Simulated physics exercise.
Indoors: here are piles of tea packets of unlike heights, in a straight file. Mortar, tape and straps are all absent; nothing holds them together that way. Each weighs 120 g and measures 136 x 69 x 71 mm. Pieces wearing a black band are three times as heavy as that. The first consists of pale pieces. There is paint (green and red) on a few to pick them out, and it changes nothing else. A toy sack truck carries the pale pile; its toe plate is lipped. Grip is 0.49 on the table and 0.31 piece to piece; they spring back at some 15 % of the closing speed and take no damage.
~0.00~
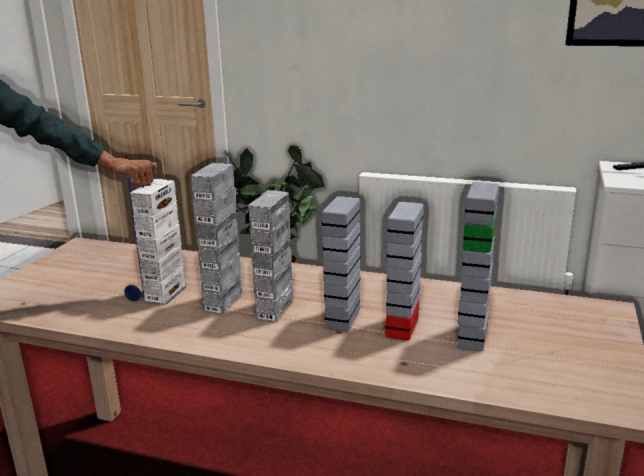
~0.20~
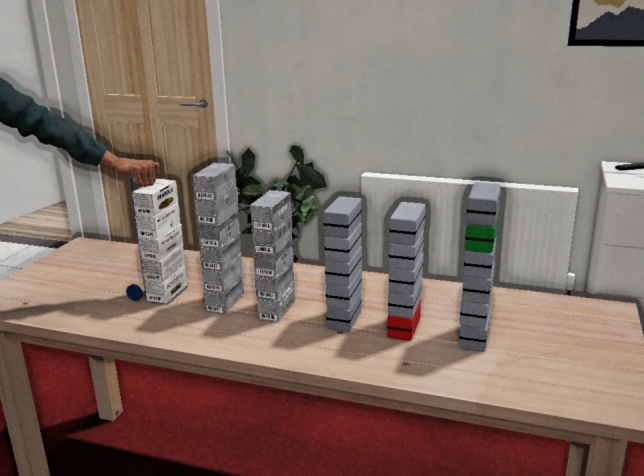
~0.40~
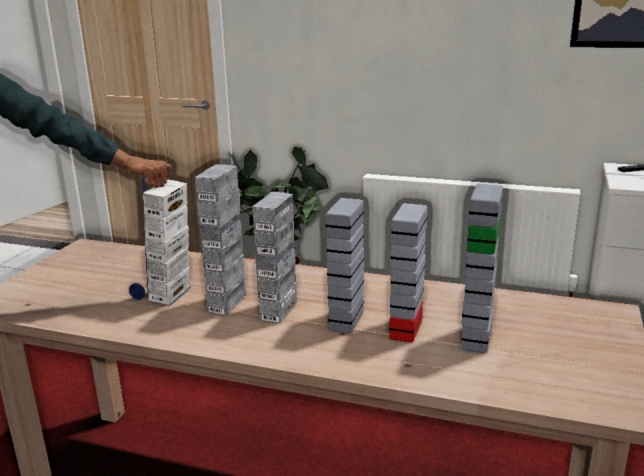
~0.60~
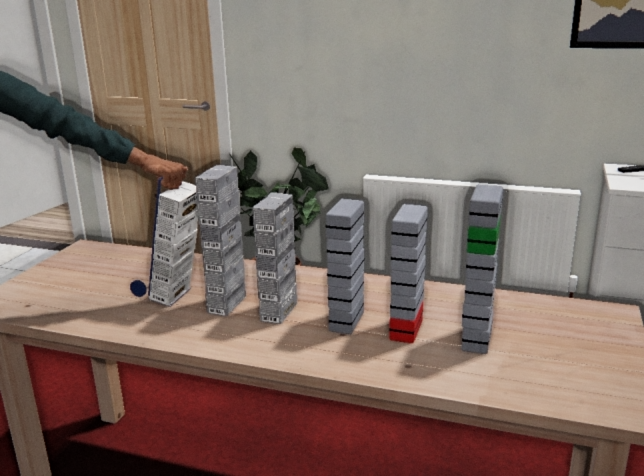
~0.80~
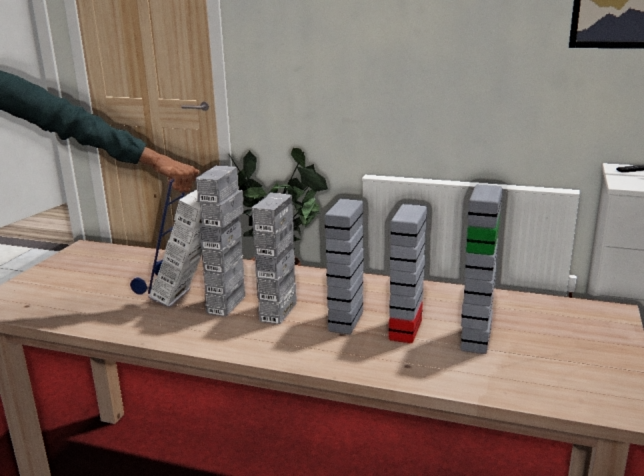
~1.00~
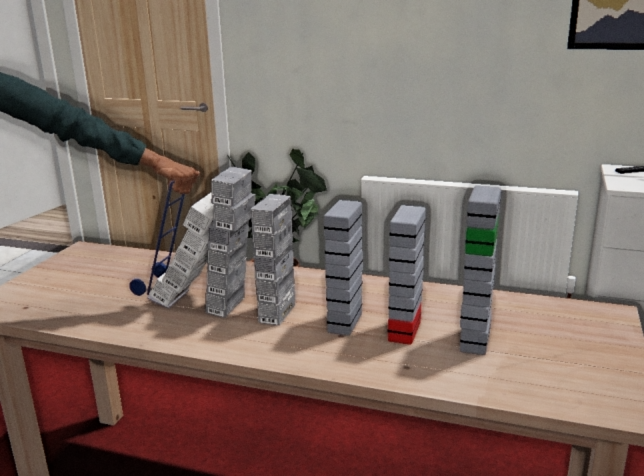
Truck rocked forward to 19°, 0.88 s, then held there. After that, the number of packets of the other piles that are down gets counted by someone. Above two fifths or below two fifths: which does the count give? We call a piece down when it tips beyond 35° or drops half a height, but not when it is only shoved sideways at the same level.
Above two fifths.
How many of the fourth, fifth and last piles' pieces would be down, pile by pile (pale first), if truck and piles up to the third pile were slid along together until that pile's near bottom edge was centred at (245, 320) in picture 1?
Fourth 5, fifth 4, last 6.
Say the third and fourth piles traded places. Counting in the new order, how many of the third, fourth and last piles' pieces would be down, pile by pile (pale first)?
Down per pile: Third 4, fourth 4, last 6.
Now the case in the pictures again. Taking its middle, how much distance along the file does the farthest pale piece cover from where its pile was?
I'd put it at close to 34 cm.
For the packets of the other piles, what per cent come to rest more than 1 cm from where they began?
I make it 95 per cent.
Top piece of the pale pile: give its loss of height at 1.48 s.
Some 14 cm lower.
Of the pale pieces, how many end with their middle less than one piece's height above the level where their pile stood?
2.
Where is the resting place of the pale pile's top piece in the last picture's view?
(266, 267).
After 1.48 s, 5 of the pale pile down; 6 of the 27 other packets down.
After 2.24 s, 5 of the pale pile down; 20 of the 27 other packets down; red packet 42° from how it stood; green packet 19° from how it stood.
In the end (3.1 s), 5 of the pale pile down; 26 of the 27 other packets down; red packet 45° from how it stood; green packet 23° from how it stood, 1.02 m lower. That is 96 per cent. From the last view, middles, red packet near (418, 319).
